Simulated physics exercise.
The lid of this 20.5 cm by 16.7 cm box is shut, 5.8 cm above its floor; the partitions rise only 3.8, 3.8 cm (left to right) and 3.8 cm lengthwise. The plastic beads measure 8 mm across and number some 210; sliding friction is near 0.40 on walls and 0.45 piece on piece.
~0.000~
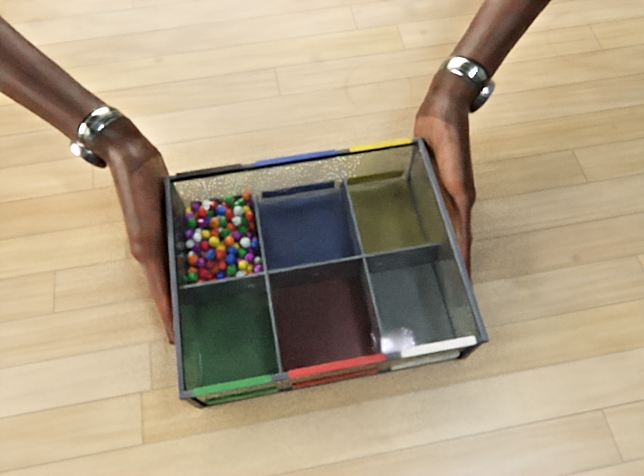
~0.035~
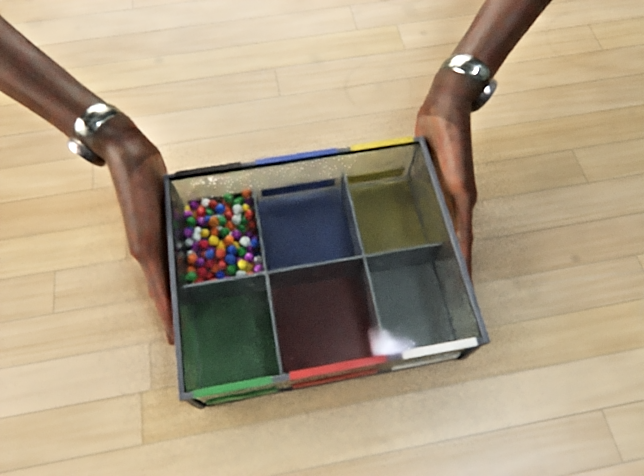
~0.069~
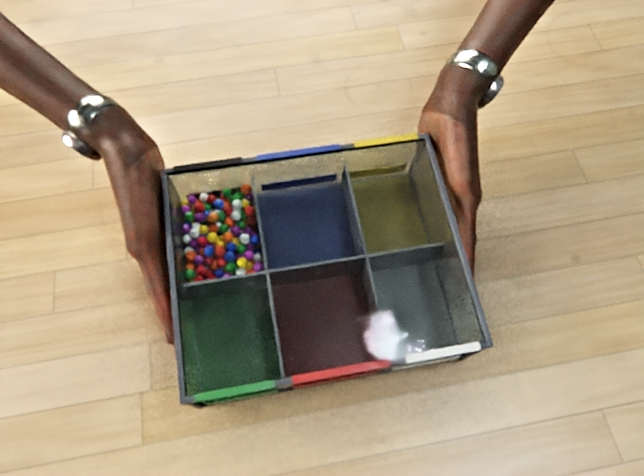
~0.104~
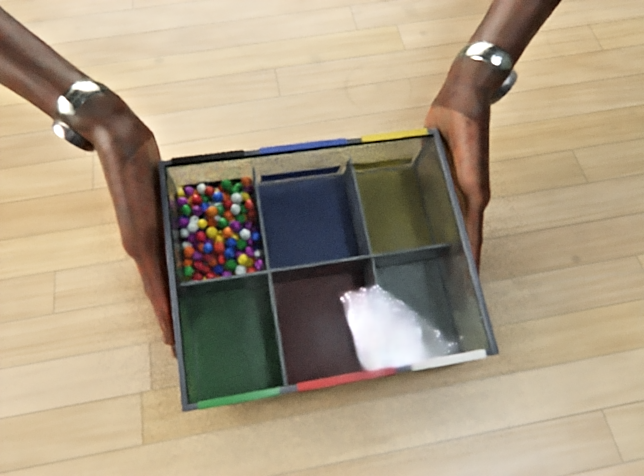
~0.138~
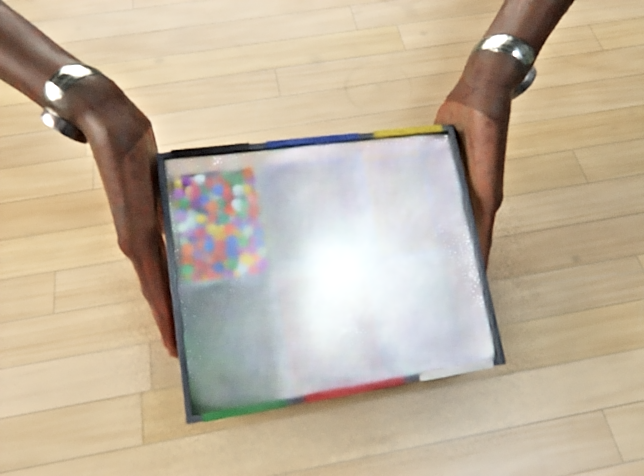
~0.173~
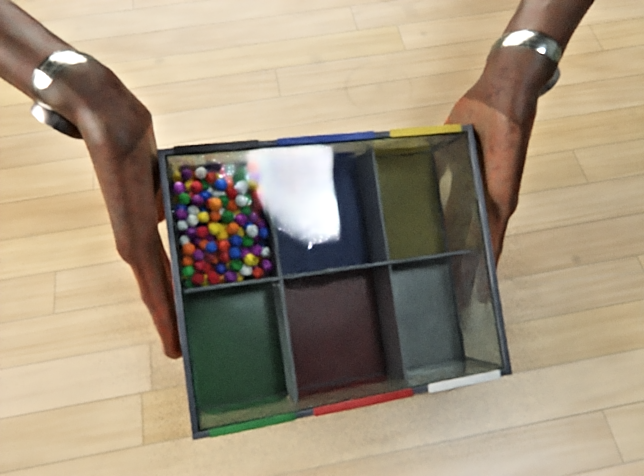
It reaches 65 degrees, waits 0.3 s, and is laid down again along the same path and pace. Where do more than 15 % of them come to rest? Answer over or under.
Red: Over, blue: Under, green: Over, yellow: Under, white: Under, black: Over.
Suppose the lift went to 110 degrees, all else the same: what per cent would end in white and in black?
Then: White 25; black 5.
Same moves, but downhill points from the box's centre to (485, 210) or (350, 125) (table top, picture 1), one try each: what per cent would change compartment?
About 40 and 5 per cent.
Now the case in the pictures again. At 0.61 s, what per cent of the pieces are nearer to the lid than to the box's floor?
Roughly 30 per cent.
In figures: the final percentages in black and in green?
Black 55, green 20.
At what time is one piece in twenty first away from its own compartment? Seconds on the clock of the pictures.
At about 0.45 s.
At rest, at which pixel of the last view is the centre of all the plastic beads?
Near (250, 286).
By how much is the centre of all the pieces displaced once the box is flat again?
Some 6.0 cm.
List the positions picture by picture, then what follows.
The first picture shows box tilt 0 degrees, front corners at (185, 392) and (481, 337); black 100 %.
The second picture shows box tilt 1 degrees, front corners at (185, 394) and (482, 338).
The third picture shows box tilt 4 degrees, front corners at (186, 397) and (485, 342), lowest corner right front.
The fourth picture shows box tilt 10 degrees, front corners at (188, 405) and (491, 349), lowest corner right front.
The fifth picture shows box tilt 17 degrees, front corners at (193, 416) and (498, 359), lowest corner right front.
The sixth picture shows box tilt 24 degrees, front corners at (199, 431) and (504, 369), lowest corner right front; black 100 %. The box's pace is about 215 degrees a second.
After 0.61 s, tilt 65 degrees; red 10 %, green 15 %, black 75 %.
Then, at 0.91 s, tilt 38 degrees; red 20 %, green 20 %, black 55 %.
Then, at 1.30 s, tilt 0 degrees; red 20 %, green 20 %, black 55 %.
By 1.7 s all is still; red 20 %, blue 0 %, green 20 %, yellow 0 %, white 0 %, black 55 %.
